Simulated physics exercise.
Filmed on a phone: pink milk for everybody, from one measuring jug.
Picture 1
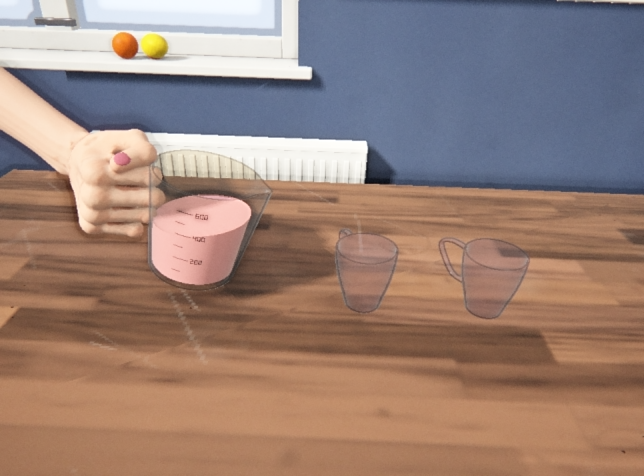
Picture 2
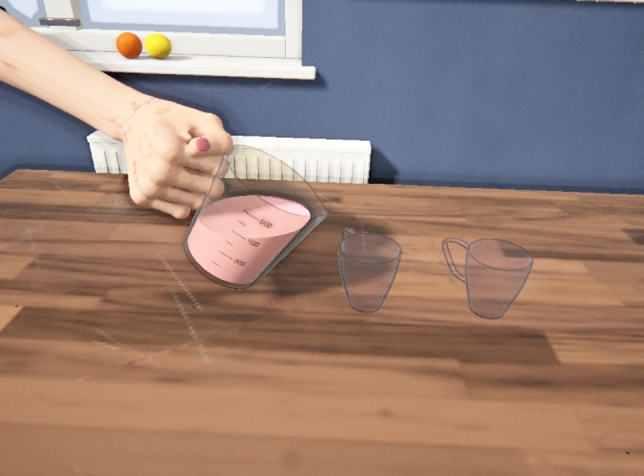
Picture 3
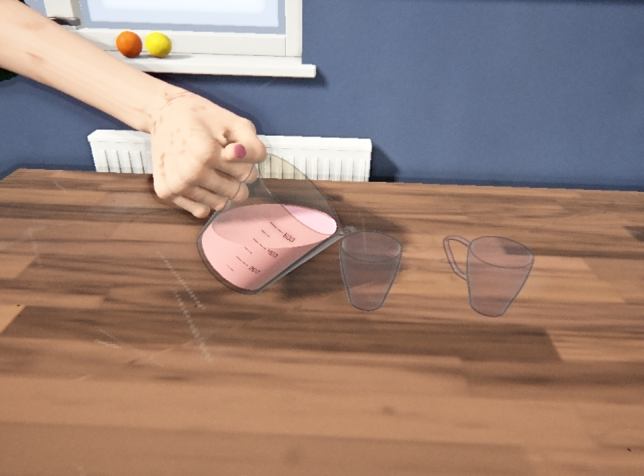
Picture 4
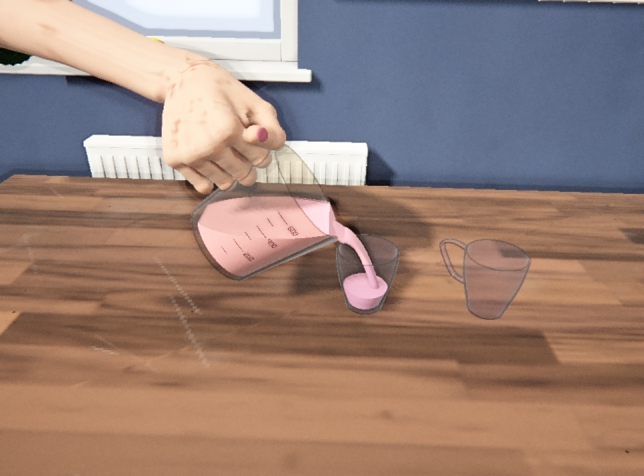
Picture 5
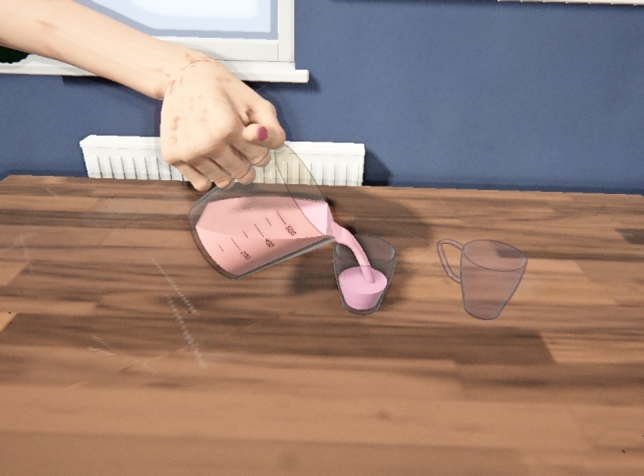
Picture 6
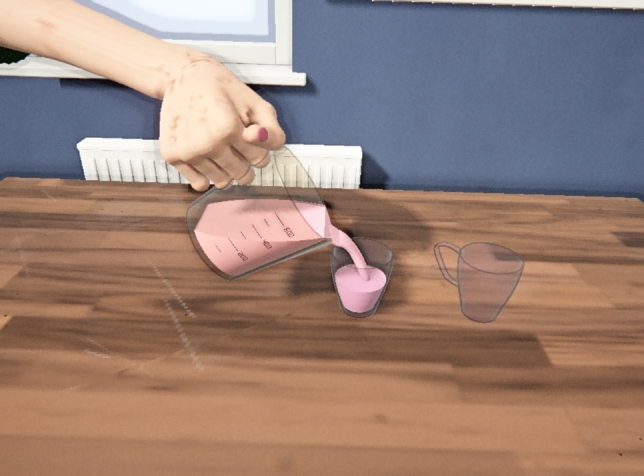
A hand grips a clear measuring jug of pink milk above a wooden tabletop, seen from slightly above, with a blue wall, white radiator and windowsill behind. Two small clear cups stand to the right, and an orange and a yellow fruit sit on the sill. The hand lifts and tilts the jug rightward, then pours a pink stream into the nearer cup, its level rising, as the view shifts slightly.
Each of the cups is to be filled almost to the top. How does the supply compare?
What the measuring jug holds will do.
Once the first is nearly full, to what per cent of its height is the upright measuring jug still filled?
I make it 35 per cent.
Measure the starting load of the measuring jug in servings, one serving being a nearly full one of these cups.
Roughly 3.0 servings.
Shortly, the first is about three quarters full.
Then, the first is done and the measuring jug has about two thirds of its load.
At the finish, both are full and about a third of the pink milk is over.
